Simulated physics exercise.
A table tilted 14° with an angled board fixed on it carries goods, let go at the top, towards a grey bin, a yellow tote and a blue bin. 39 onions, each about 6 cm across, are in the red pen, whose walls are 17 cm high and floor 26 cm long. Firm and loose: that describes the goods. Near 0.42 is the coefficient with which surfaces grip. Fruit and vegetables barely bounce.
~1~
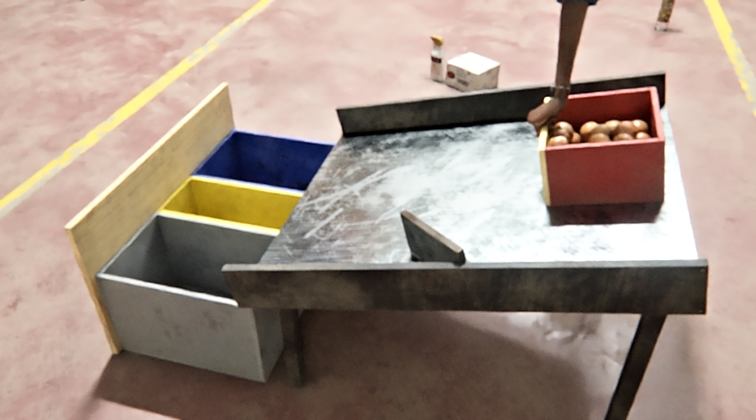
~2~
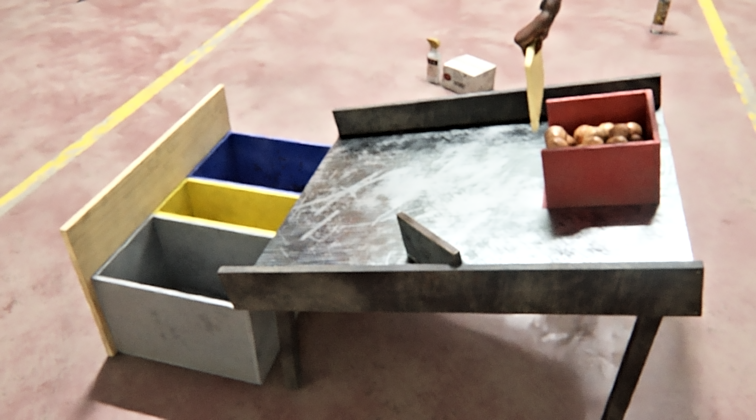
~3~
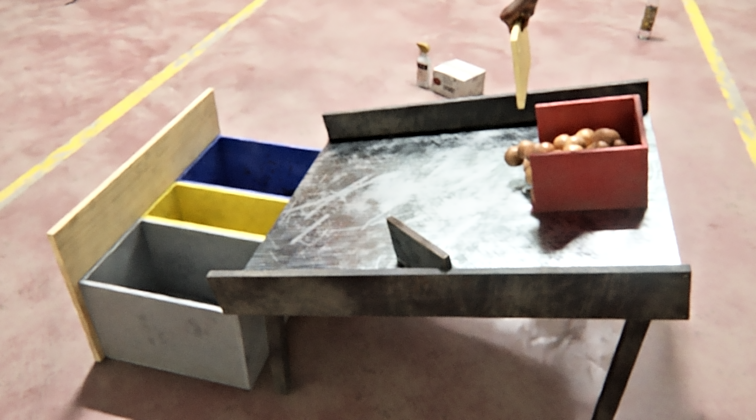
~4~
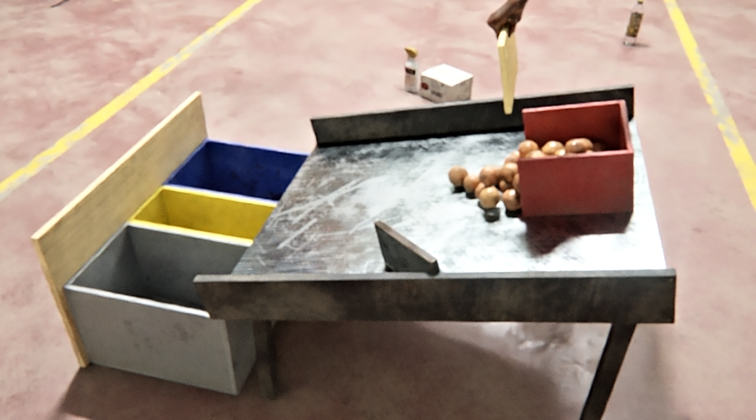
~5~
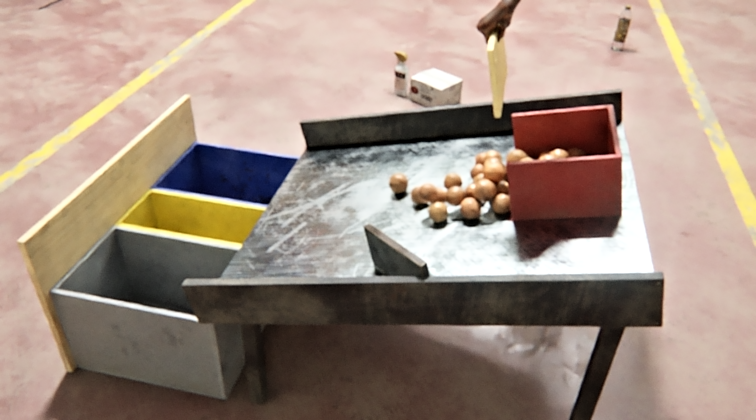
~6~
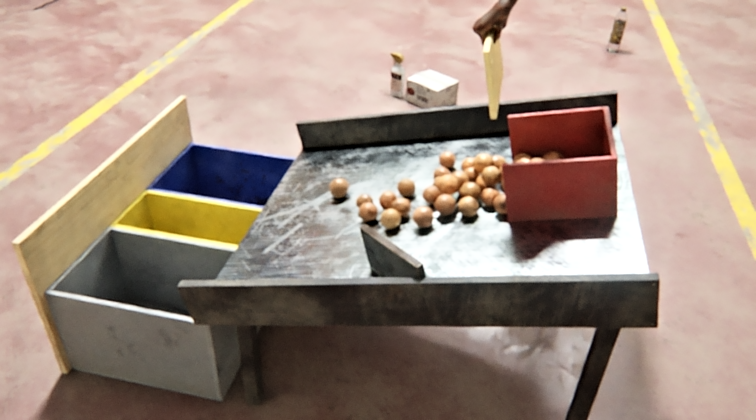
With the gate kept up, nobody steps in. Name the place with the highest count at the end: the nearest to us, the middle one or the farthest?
It's the centre-placed one, the yellow tote.
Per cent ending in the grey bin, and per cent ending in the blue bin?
Around 15 per cent and 30 per cent, in that order.
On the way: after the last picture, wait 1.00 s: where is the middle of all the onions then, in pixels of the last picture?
You'd find the load's middle at roughly (173, 207).
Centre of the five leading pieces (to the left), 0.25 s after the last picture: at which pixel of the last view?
They'd be centred about (275, 211) in the last picture.
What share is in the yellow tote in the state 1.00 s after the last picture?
Share at that moment: About 30 %.
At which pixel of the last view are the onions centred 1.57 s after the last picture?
The middle lies close to (172, 271).
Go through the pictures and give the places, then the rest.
In the first frame (we follow the rim corner now nearest the camera), red pen at (659, 140); grey bin at (249, 306); nothing out yet.
The second frame shows red pen at (654, 142).
The third frame shows red pen at (642, 146); 3 out.
The fourth frame shows red pen at (628, 152); 12 out, the lowest onion at (458, 176).
The fifth frame shows red pen at (616, 156); 19 out, the lowest onion at (399, 183).
The sixth frame shows red pen at (612, 157); grey bin at (206, 322); 24 out, the lowest onion at (339, 188).
Then, 0.25 s after the last picture, 5 still in the red pen, 33 on the slope and 1 in the air.
Then, 0.57 s after the last picture, 2 in the grey bin, 6 in the yellow tote, 27 on the slope and 4 in the air.
Then, 1.00 s after the last picture, 4 in the grey bin, 12 in the yellow tote, 8 in the blue bin, 5 on the slope and 10 in the air.
Final count (1.57 s after the last picture), 6 in the grey bin, 21 in the yellow tote and 12 in the blue bin.
